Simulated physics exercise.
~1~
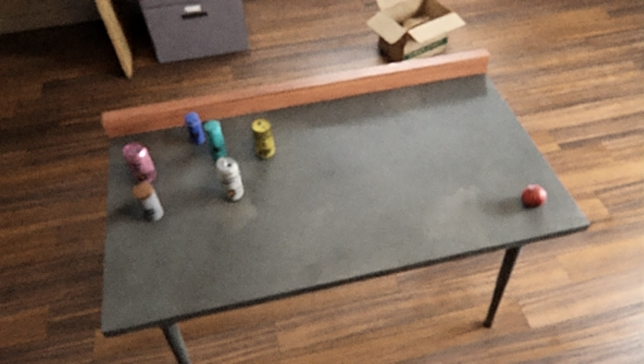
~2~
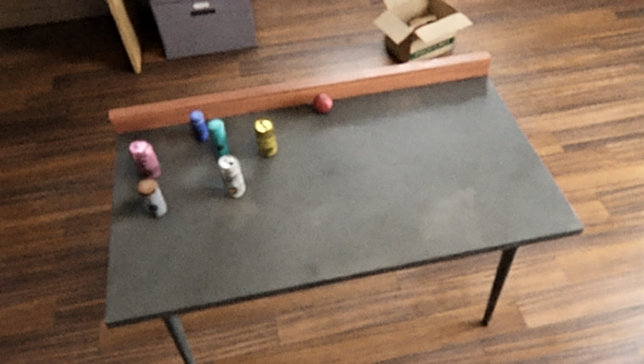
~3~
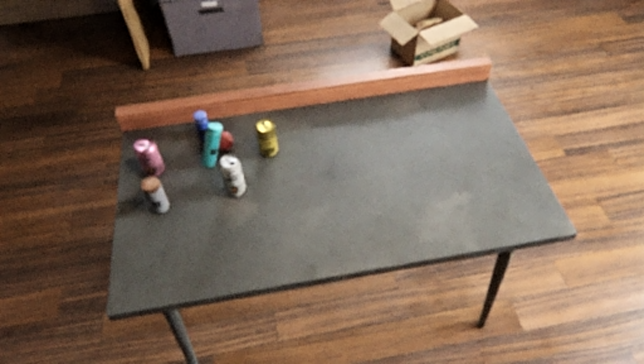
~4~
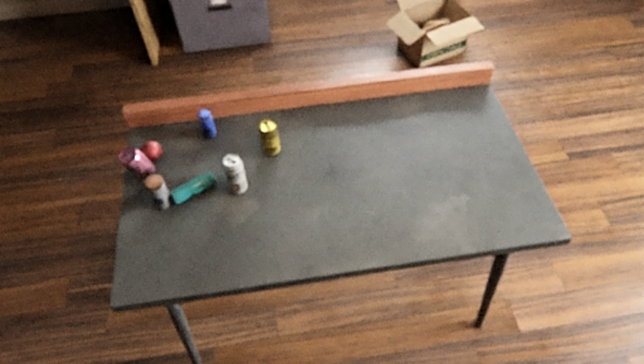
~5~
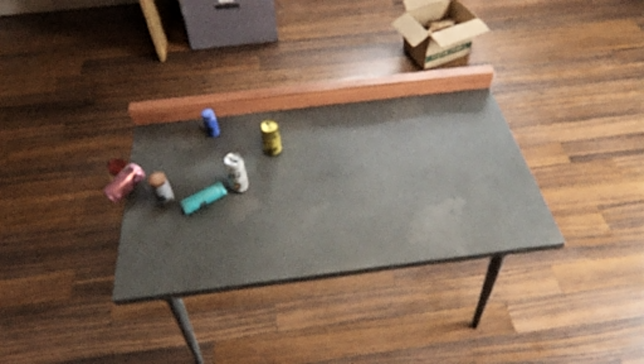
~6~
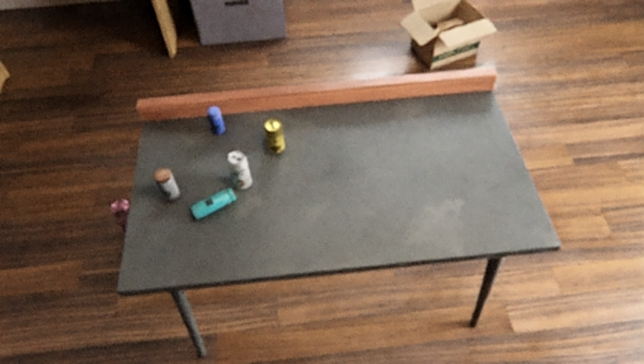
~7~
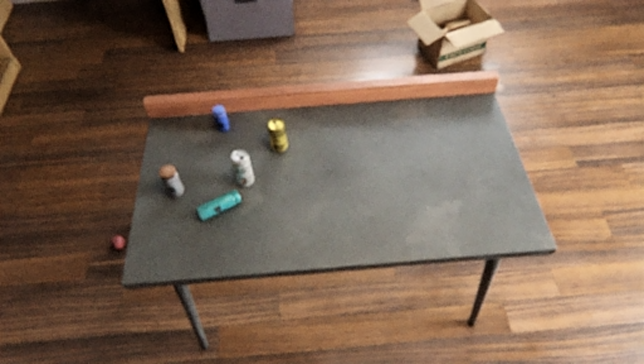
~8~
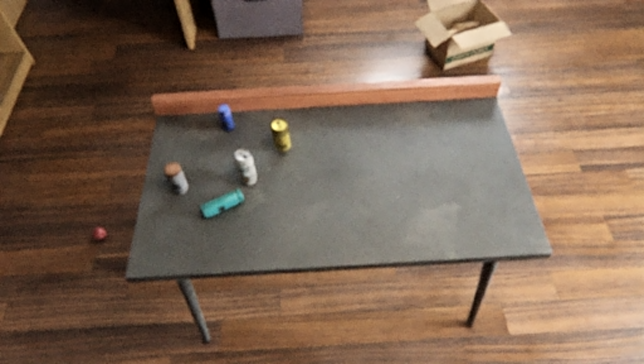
Red ball rebounding off a table's rail, toppling a turquoise shaker, knocking a pink can off the left edge and following it down.
